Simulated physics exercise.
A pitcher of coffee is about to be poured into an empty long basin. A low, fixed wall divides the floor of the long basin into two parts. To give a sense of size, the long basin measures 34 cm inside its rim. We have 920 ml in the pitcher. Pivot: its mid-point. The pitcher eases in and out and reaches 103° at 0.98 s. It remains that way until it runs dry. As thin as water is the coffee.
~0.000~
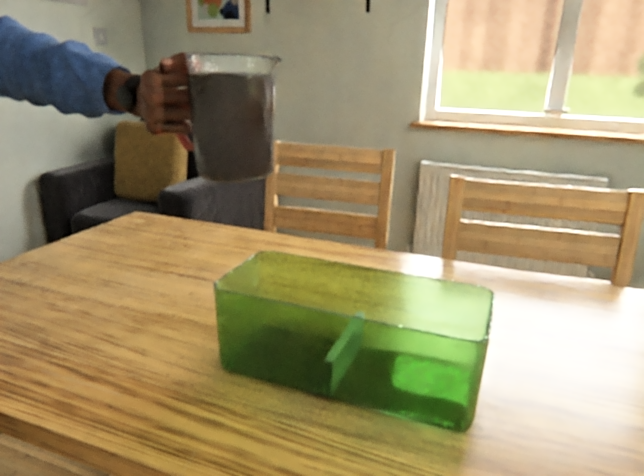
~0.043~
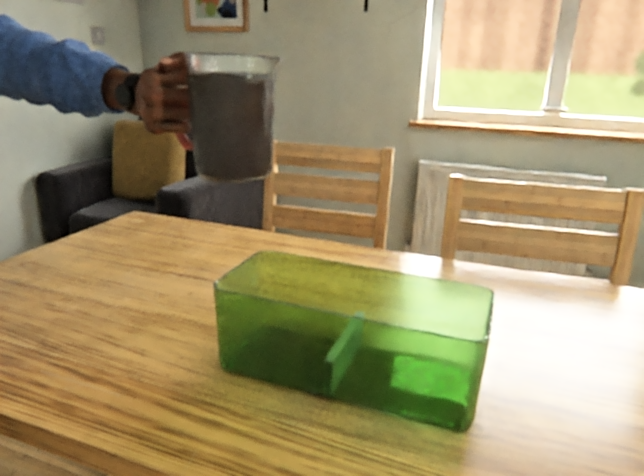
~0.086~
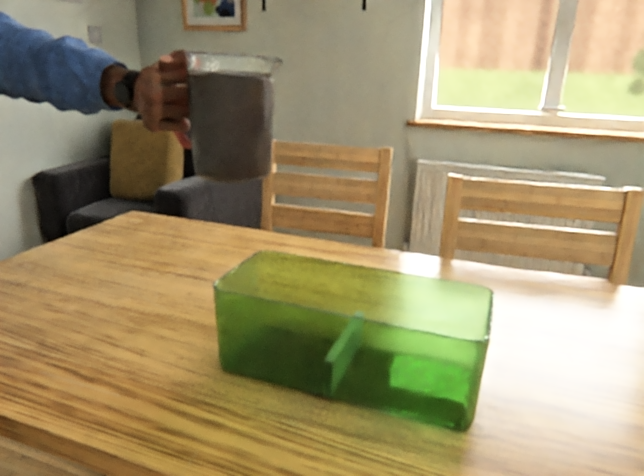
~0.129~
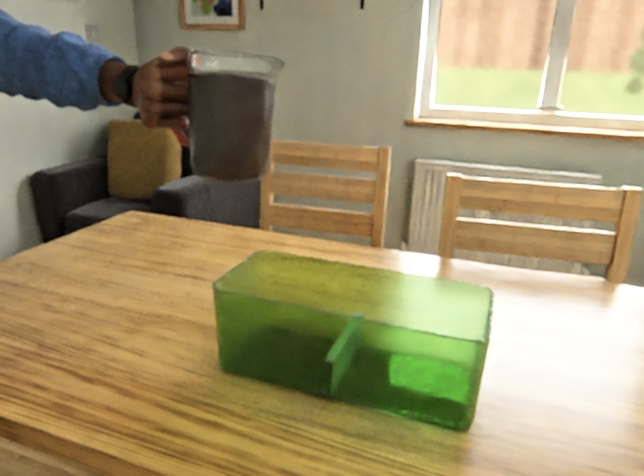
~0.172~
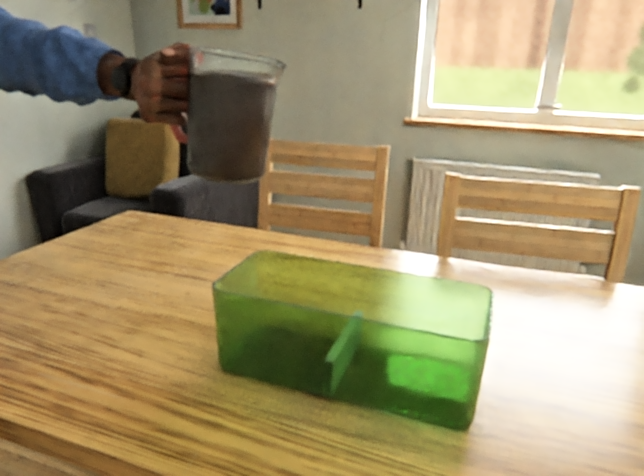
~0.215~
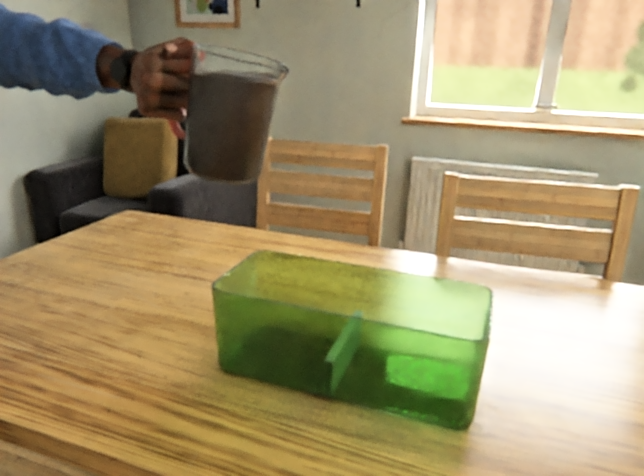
In a room with a wooden table, a hand held a clear pitcher of dark liquid up to the left of a divided green basin, then slowly tilted it slightly to the right.
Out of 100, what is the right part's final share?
About 84 out of 100.
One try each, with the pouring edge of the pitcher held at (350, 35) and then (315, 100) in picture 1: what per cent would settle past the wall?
I'd expect close to 90 per cent and then close to 95 per cent.
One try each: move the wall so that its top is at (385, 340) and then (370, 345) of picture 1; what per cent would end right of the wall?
First 0, then 25 per cent.
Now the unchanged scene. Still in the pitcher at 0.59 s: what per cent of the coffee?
Fraction remaining: Approx. 86 per cent.
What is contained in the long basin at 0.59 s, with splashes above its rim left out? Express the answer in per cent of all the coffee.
I reckon close to 1 percent of it.
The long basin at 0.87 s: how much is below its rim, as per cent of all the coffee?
Some 34 percent of the total.
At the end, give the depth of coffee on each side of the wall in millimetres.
Left part about 6 mm deep, right part about 34 mm deep.
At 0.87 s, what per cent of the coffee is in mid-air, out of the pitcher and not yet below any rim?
Close to 28 in every hundred parts.
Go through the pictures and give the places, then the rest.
Tilt 0°; pouring edge (280, 58); surface from (200, 73) to (272, 76); the long basin's rim runs from (238, 268) to (492, 315); the wall's top is at (347, 335), in the first picture.
Tilt 0°; pouring edge (280, 58); surface from (199, 72) to (271, 76), in the second picture.
Tilt 2°; pouring edge (281, 60); surface from (200, 71) to (272, 76), in the third picture.
Tilt 4°; pouring edge (283, 62); surface from (200, 71) to (273, 77), in the fourth picture.
Tilt 8°; pouring edge (285, 66); surface from (201, 72) to (276, 78), in the fifth picture.
Tilt 12°; pouring edge (288, 71); surface from (202, 73) to (278, 78), in the sixth picture.
By 0.59 s the tilt is 68° and 85 per cent is still to pour, 1 is left of the wall and 0 right of it.
By 0.87 s the tilt is 100° and 39 per cent is still to pour, 2 is left of the wall and 31 right of it.
By 1.16 s the tilt is 103° and 6 per cent is still to pour, 7 is left of the wall and 78 right of it.
By 1.48 s the tilt is 103° and 0 per cent is still to pour, 13 is left of the wall and 85 right of it.
At rest 15 per cent lies left of the wall, 84 right of it and 1 outside.
